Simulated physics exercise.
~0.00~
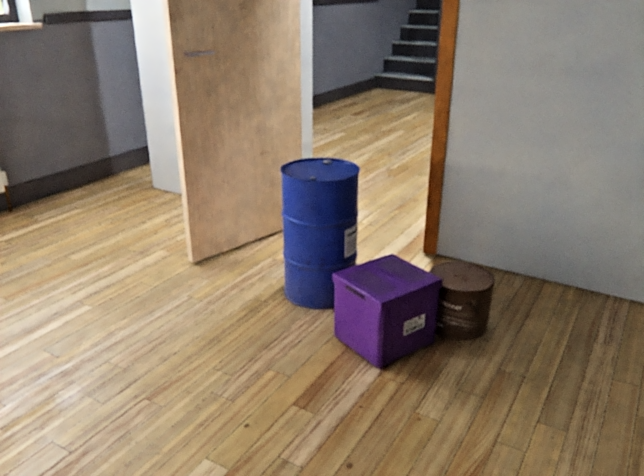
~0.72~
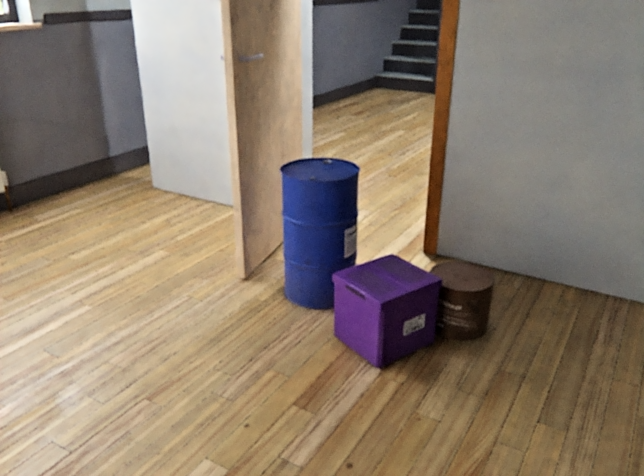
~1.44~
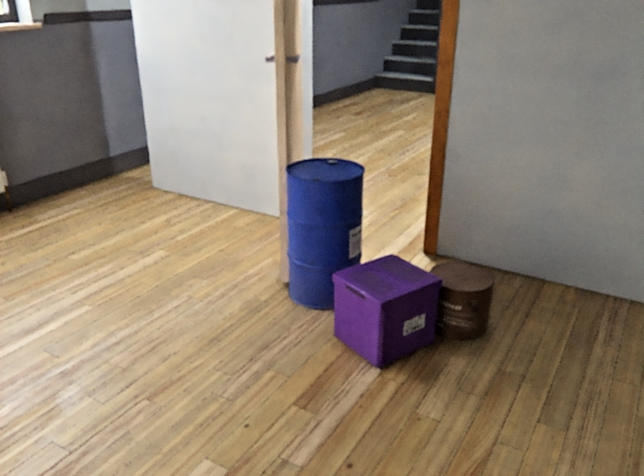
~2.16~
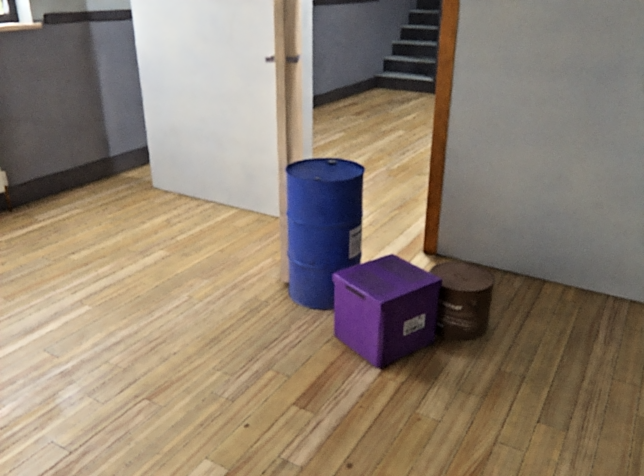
In this clip, a wooden door swings to the right across a plank floor toward a blue barrel, which shifts very slightly right as the door reaches it. The door stops short and stays open against the barrel, while the purple box and brown container remain still.
